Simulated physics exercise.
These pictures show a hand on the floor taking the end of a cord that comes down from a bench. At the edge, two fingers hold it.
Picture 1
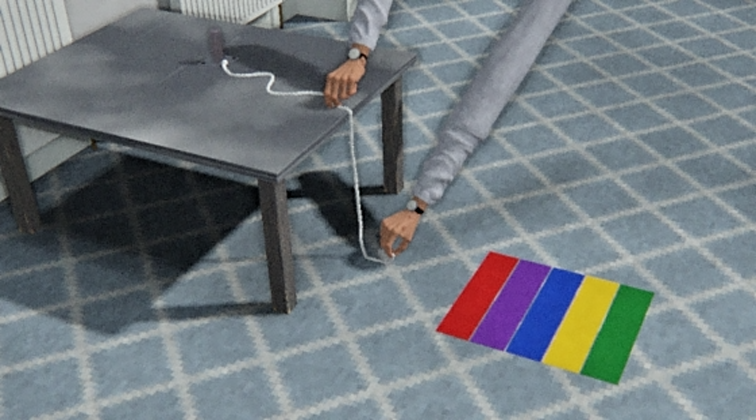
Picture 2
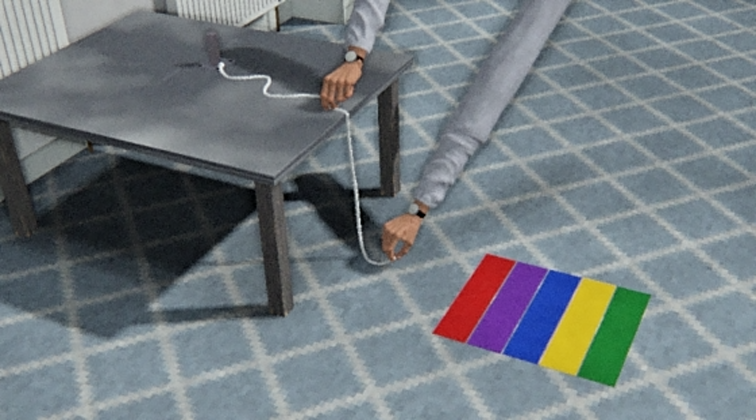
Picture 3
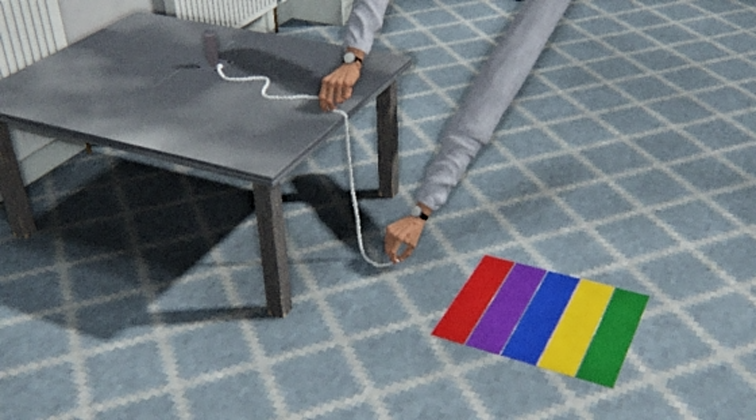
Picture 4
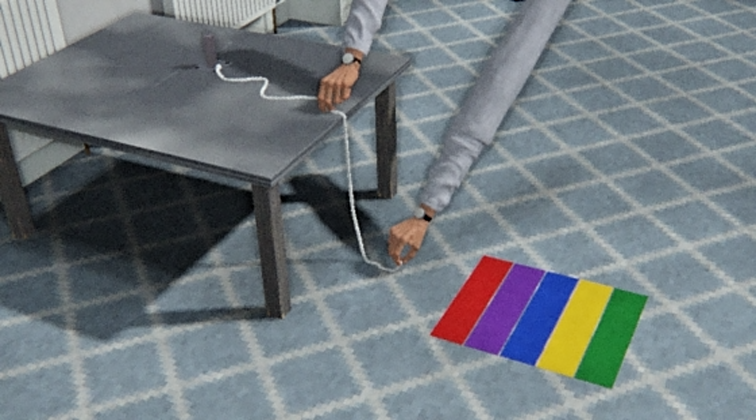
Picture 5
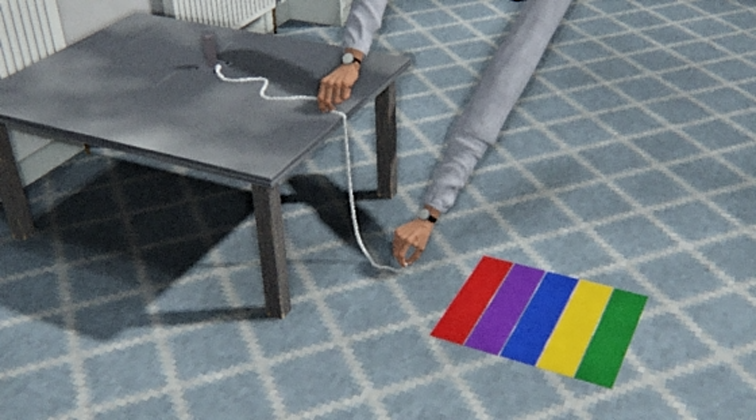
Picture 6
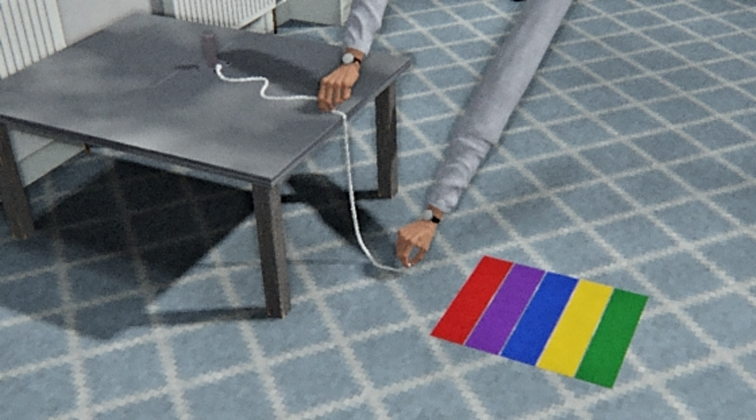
A hand near the floor holding a white cord hanging from a dark table, inching right beside a multicoloured striped patch.
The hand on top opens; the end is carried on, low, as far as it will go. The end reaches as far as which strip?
As far as the blue strip.
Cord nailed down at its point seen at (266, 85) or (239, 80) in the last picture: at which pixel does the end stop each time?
Pixel positions per try: (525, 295); (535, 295).
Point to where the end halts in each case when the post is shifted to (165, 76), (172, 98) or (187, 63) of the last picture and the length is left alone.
Roughly (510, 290), (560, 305) and (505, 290).
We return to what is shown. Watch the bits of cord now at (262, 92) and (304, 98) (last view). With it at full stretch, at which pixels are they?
Final spots: (295, 92), then (336, 105).
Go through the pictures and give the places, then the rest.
In the first frame, end (393, 254); red (462, 320); purple (496, 330); blue (532, 340); yellow (568, 351); green (607, 362).
In the second frame, end (395, 258); cord through (227, 77) (267, 86) (311, 96) (348, 128) (355, 189) (362, 247).
In the third frame, end (398, 260).
In the fourth frame, end (401, 262); cord through (224, 79) (264, 88) (308, 98) (345, 130) (350, 190) (362, 251).
In the fifth frame, end (406, 264).
In the sixth frame, end (409, 264); cord through (224, 79) (264, 89) (309, 98) (345, 130) (351, 190) (365, 251).
Early on, end near (496, 287); over purple.
Midway, end near (527, 295); over purple.
At the end of the slack, end near (545, 300); over blue. Over blue.
